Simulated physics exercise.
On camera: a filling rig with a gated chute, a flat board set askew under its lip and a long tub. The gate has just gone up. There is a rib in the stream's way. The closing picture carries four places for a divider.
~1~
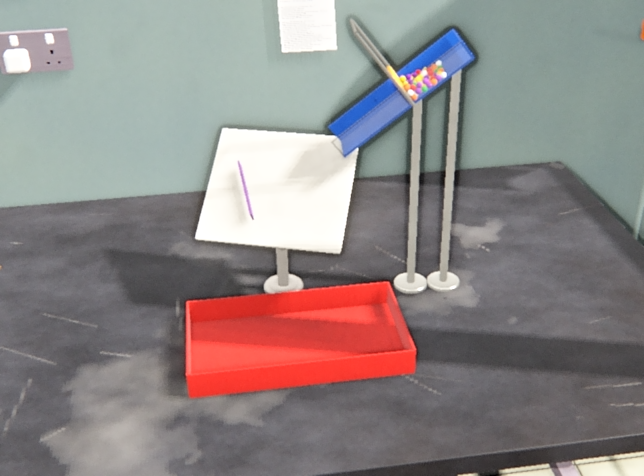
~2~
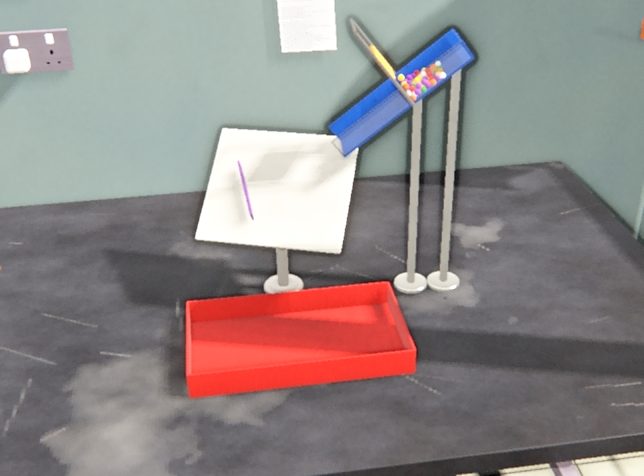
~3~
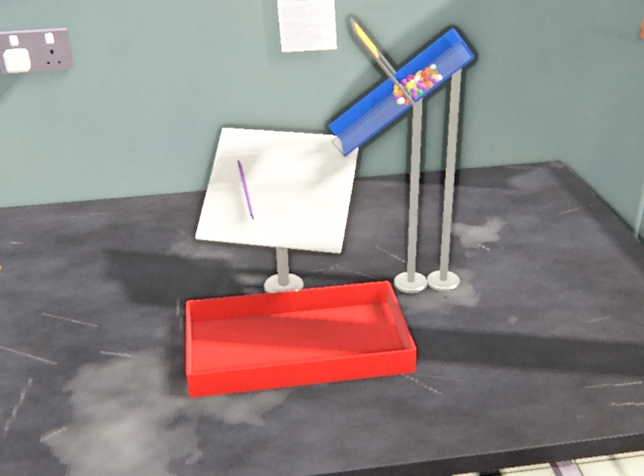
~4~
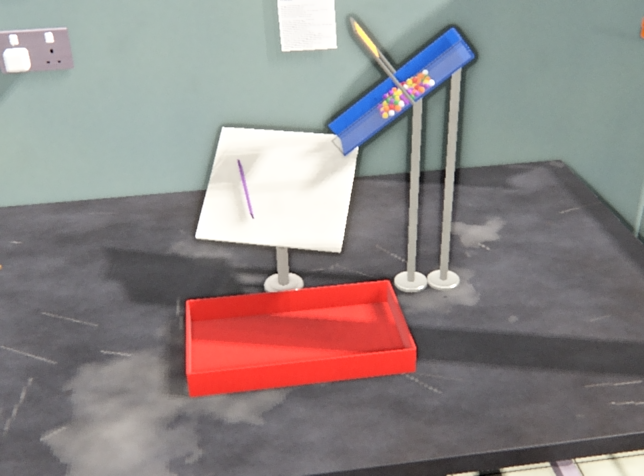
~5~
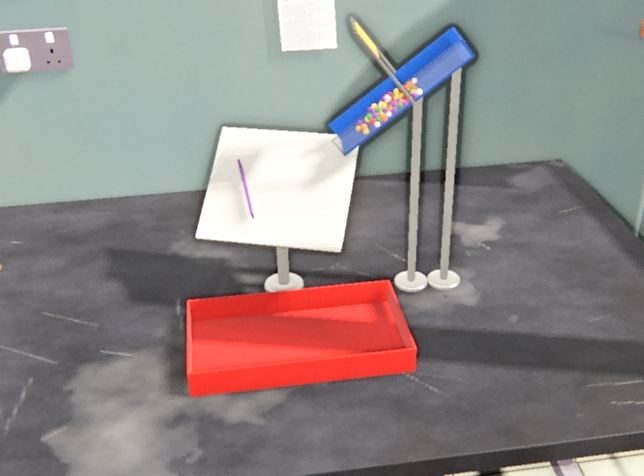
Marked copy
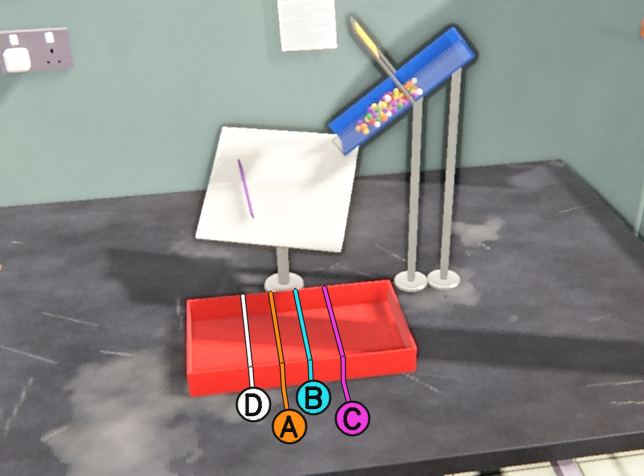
Small multicoloured beads slide down a sloping blue chute above a tilted white board.
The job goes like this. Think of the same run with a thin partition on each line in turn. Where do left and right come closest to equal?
Best: D.
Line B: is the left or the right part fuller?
Left.
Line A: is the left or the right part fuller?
The left side.
On the marked copy, line A crosses the front rim at (282, 363); line B crosses the front rim at (310, 360); line C crosses the front rim at (342, 357); line D crosses the front rim at (250, 367).
If A is chosen, of what is caught, nearly all on the left of the divider, a small part on the right.
If B is chosen, of what is caught, all on the left of the divider, none on the right.
If C is chosen, of what is caught, all on the left of the divider, none on the right.
If D is chosen, of what is caught, about half on the left of the divider, about half on the right.
